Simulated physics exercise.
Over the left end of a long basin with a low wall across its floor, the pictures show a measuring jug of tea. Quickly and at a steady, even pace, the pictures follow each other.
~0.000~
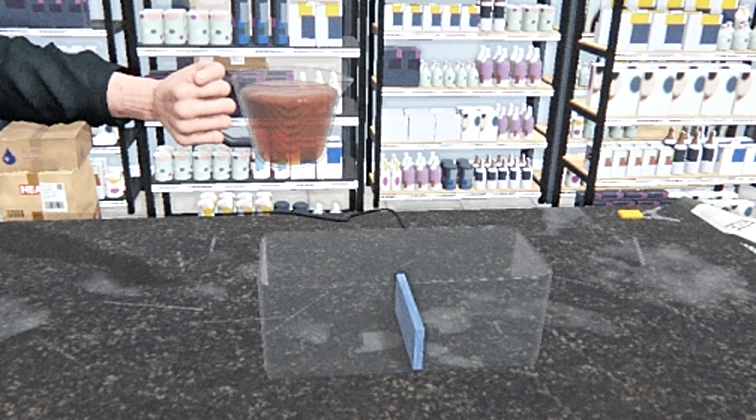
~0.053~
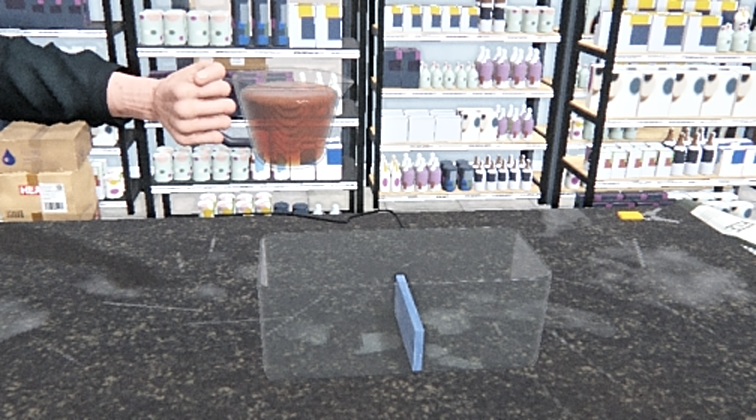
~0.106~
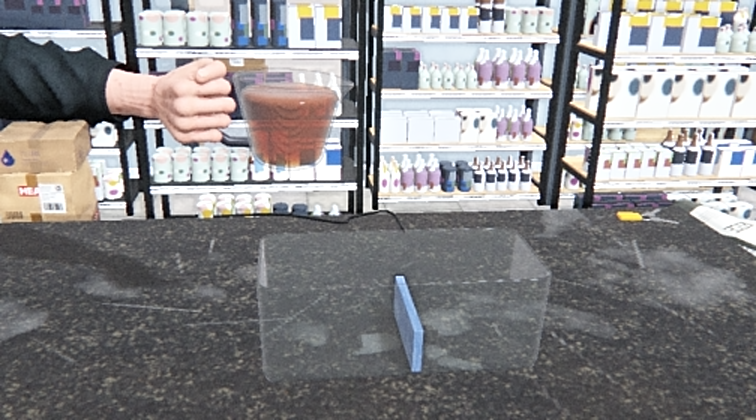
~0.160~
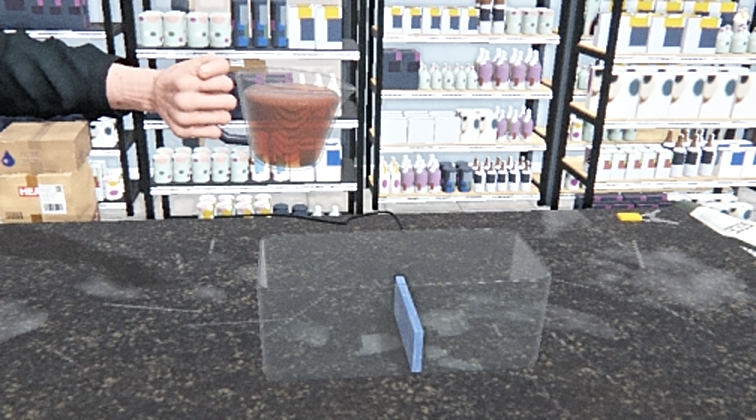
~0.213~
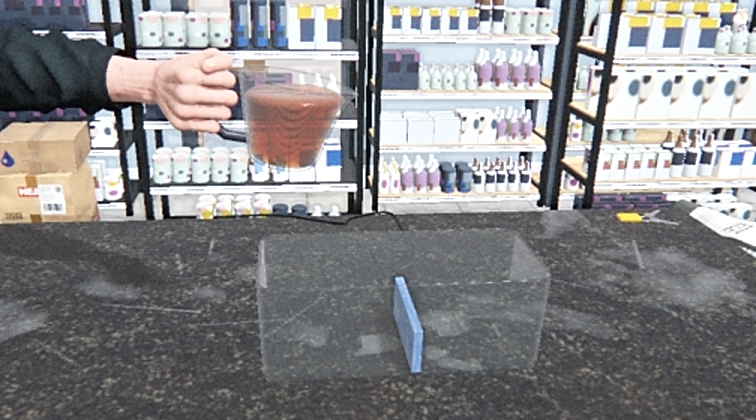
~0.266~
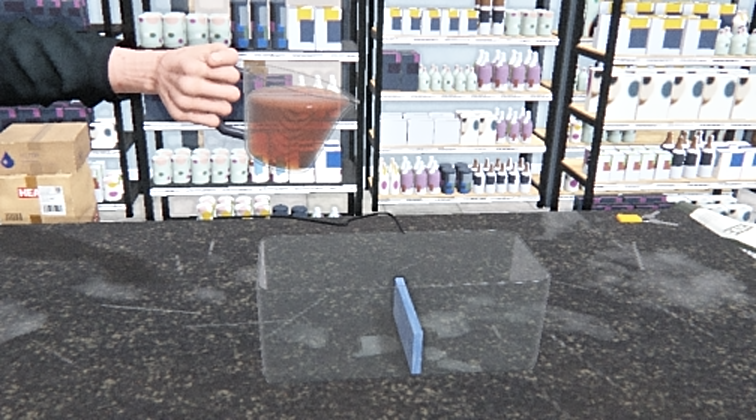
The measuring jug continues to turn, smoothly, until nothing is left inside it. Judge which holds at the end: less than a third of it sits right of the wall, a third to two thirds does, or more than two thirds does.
A third to two thirds sits right of the wall.
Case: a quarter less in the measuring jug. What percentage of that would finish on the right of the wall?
It would be somewhere near 20 %.
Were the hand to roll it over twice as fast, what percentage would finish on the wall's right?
Roughly 25 in a hundred.
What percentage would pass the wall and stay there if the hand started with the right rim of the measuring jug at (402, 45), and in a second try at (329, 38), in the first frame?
95 and 15 per cent.
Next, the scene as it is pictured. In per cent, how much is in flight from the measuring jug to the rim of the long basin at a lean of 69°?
Share in flight: Approx. 30 %.
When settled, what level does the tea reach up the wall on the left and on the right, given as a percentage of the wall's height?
Left side: Approx. 20 %; right side: Approx. 20 %.
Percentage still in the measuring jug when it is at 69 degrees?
60 %.
A moment on, the measuring jug is tipped part way and 59 per cent is still to pour, 4 is left of the wall and 7 right of it.
Next, the measuring jug is tipped on its side and 9 per cent is still to pour, 33 is left of the wall and 41 right of it.
Then the measuring jug is tipped right over and 0 per cent is still to pour, 57 is left of the wall and 41 right of it.
Later the measuring jug is tipped right over and 0 per cent is still to pour, 57 is left of the wall and 42 right of it.
In the end 57 per cent lies left of the wall, 42 right of it and 2 outside.
